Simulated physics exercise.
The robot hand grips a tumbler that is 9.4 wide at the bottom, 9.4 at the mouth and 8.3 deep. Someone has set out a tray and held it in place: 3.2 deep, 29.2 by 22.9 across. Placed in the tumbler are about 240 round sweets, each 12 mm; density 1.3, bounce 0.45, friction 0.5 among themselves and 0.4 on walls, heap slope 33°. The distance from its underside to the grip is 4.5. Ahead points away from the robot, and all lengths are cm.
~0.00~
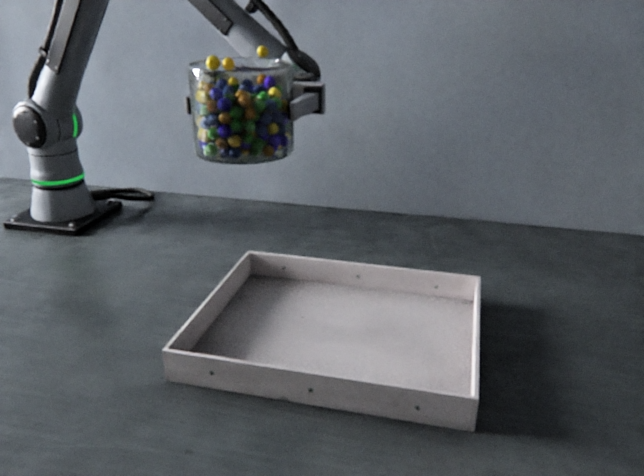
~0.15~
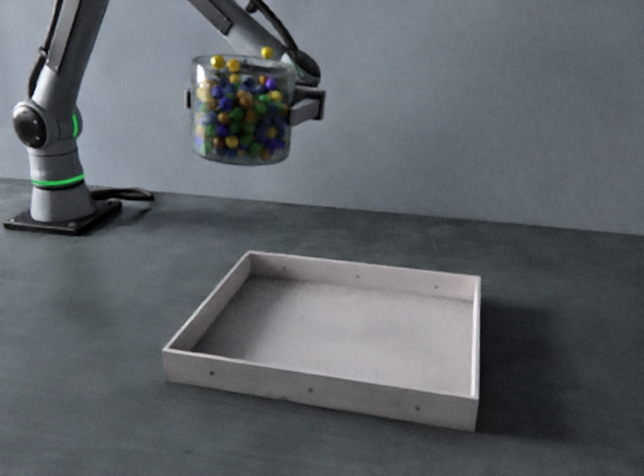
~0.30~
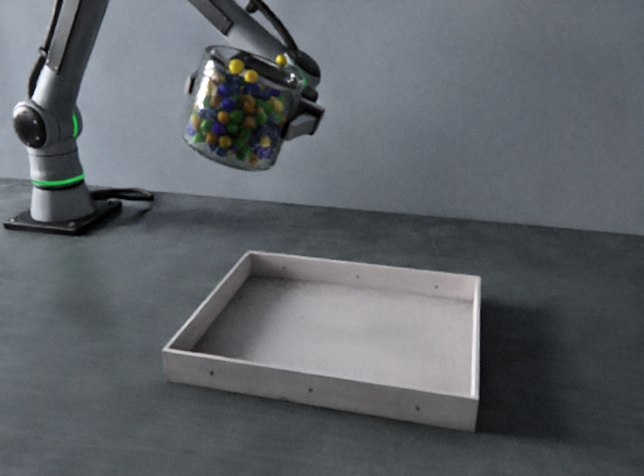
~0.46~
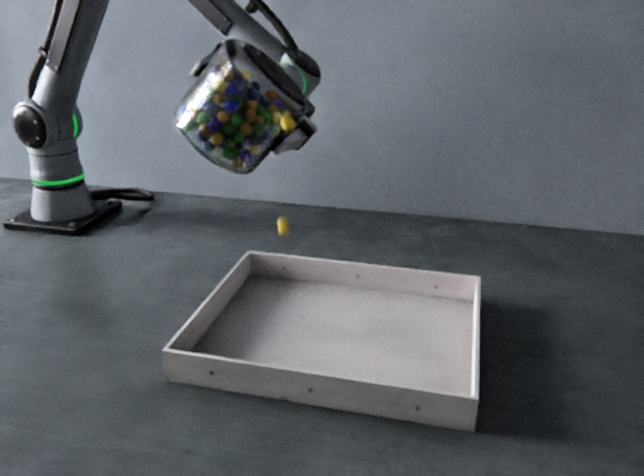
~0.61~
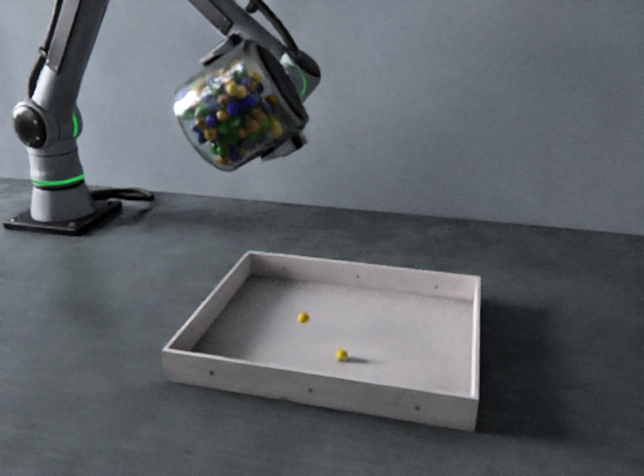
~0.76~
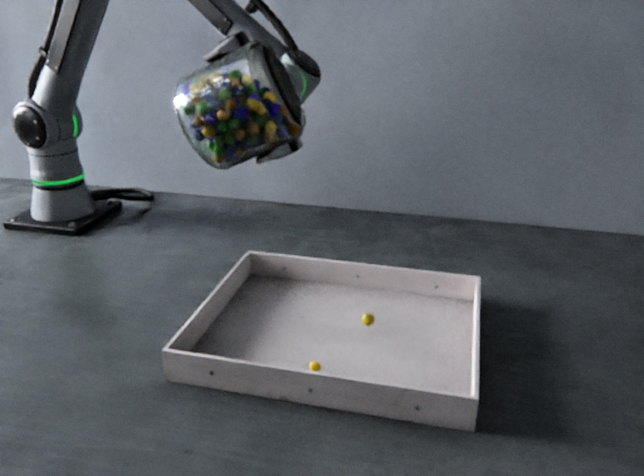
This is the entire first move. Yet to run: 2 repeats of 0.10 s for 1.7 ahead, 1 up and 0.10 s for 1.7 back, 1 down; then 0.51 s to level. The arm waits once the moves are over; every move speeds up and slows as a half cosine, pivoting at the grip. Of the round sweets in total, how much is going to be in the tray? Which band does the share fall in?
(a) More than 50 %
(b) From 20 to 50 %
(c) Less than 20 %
c.
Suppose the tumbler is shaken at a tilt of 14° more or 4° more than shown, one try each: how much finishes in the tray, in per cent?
They would come to near 40 and 20 per cent.
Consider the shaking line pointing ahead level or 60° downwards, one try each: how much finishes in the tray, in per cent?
Try one gives about 15 in a hundred, try two about 0 in a hundred.
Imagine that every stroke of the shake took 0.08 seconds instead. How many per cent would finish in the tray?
That gives about 25 percent.
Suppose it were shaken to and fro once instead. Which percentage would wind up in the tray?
Result: Approximately 5 per cent.
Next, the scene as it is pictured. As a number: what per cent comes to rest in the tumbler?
End share: Around 85 per cent.
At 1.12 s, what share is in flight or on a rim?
Roughly 4 per cent.
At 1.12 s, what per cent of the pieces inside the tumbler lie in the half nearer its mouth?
I'd guess about 50 percent of it.
By 1.12 s, tilted 64° forward, highest piece 27 above the table; 218 in the tumbler, 9 in the tray, 9 in flight or on a rim.
By 1.49 s, tilted 18° forward, highest piece 28 above the table; 205 in the tumbler, 29 in the tray, 1 on the table or floor, 1 in flight or on a rim.
By 1.87 s, level, highest piece 29 above the table; 205 in the tumbler, 30 in the tray, 1 on the table or floor.
By 2.92 s, level, highest piece 29 above the table; 205 in the tumbler, 30 in the tray, 1 on the table or floor.
Final count, 205 in the tumbler, 30 in the tray, 1 on the table or floor. That is 13 % in the tray.
